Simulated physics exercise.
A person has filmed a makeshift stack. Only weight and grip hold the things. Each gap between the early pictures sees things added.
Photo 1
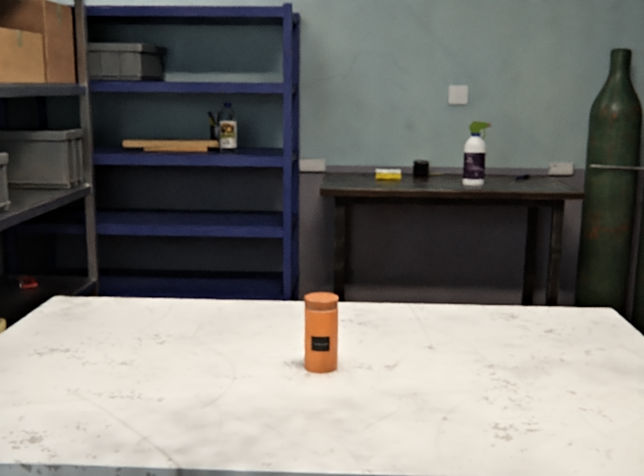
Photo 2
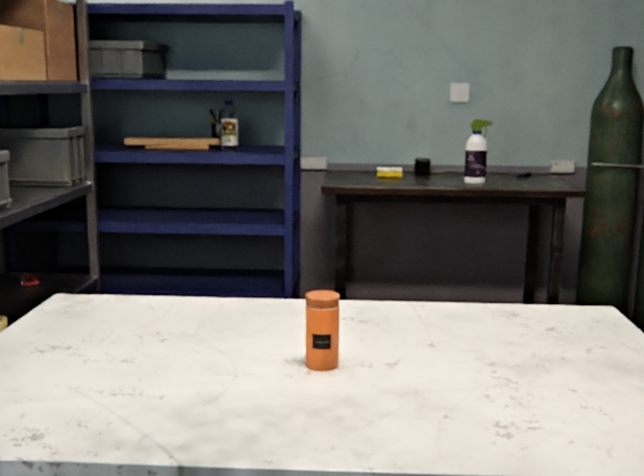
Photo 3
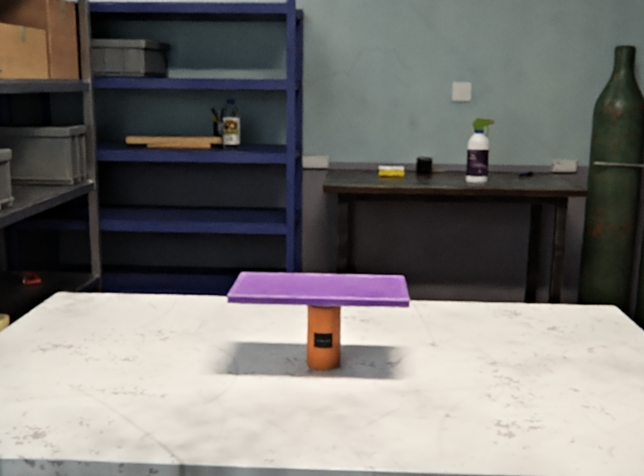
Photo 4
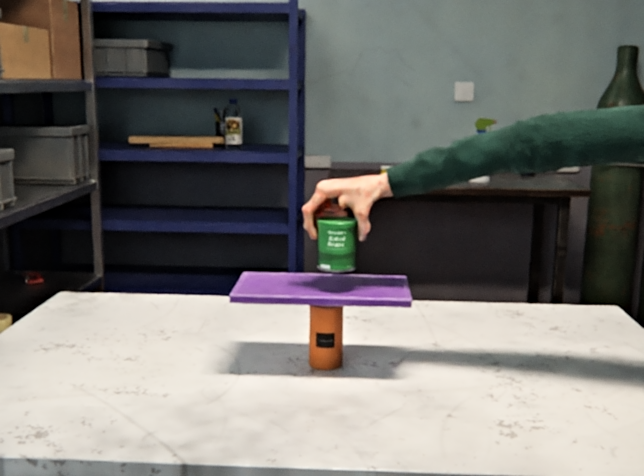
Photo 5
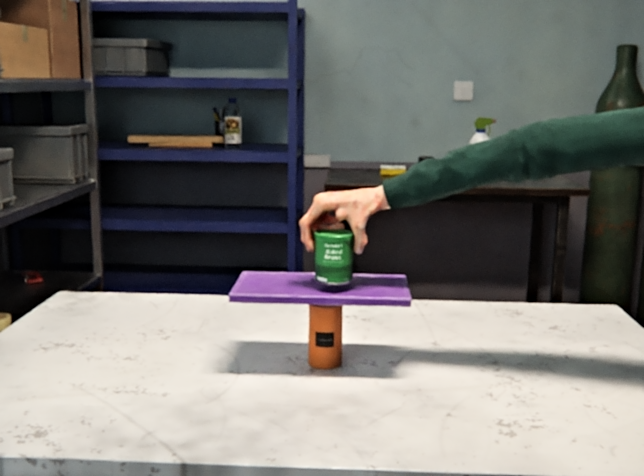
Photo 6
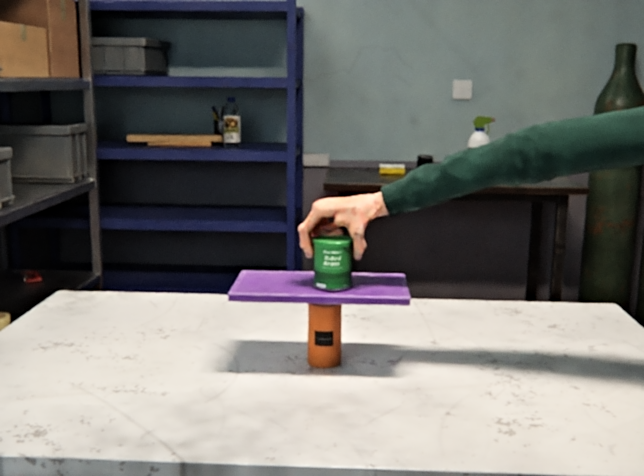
In a workshop, a purple board appears atop an orange jar, then a hand lowers a green tin onto the board.
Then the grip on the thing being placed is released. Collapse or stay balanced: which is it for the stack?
It will stand firm.
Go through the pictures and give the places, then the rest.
In the first picture, the last thing is not in view yet; orange jar (321, 332).
In the second picture, the last thing is not in view yet; orange jar (322, 330).
In the third picture, the last thing is not in view yet; orange jar (324, 329).
The fourth picture shows on its way; green tin (337, 244); orange jar (326, 329).
The fifth picture shows on its way; green tin (334, 256); orange jar (326, 328).
The sixth picture shows in place under the hand; green tin (333, 263); orange jar (325, 327).
Then, 0.60 s after the last picture, nothing has stirred.
Then, 1.30 s after the last picture, green tin resting near (333, 263).
At rest, all 3 in place. Seen from the same camera at the end, green tin near (334, 263). The stack stays up.
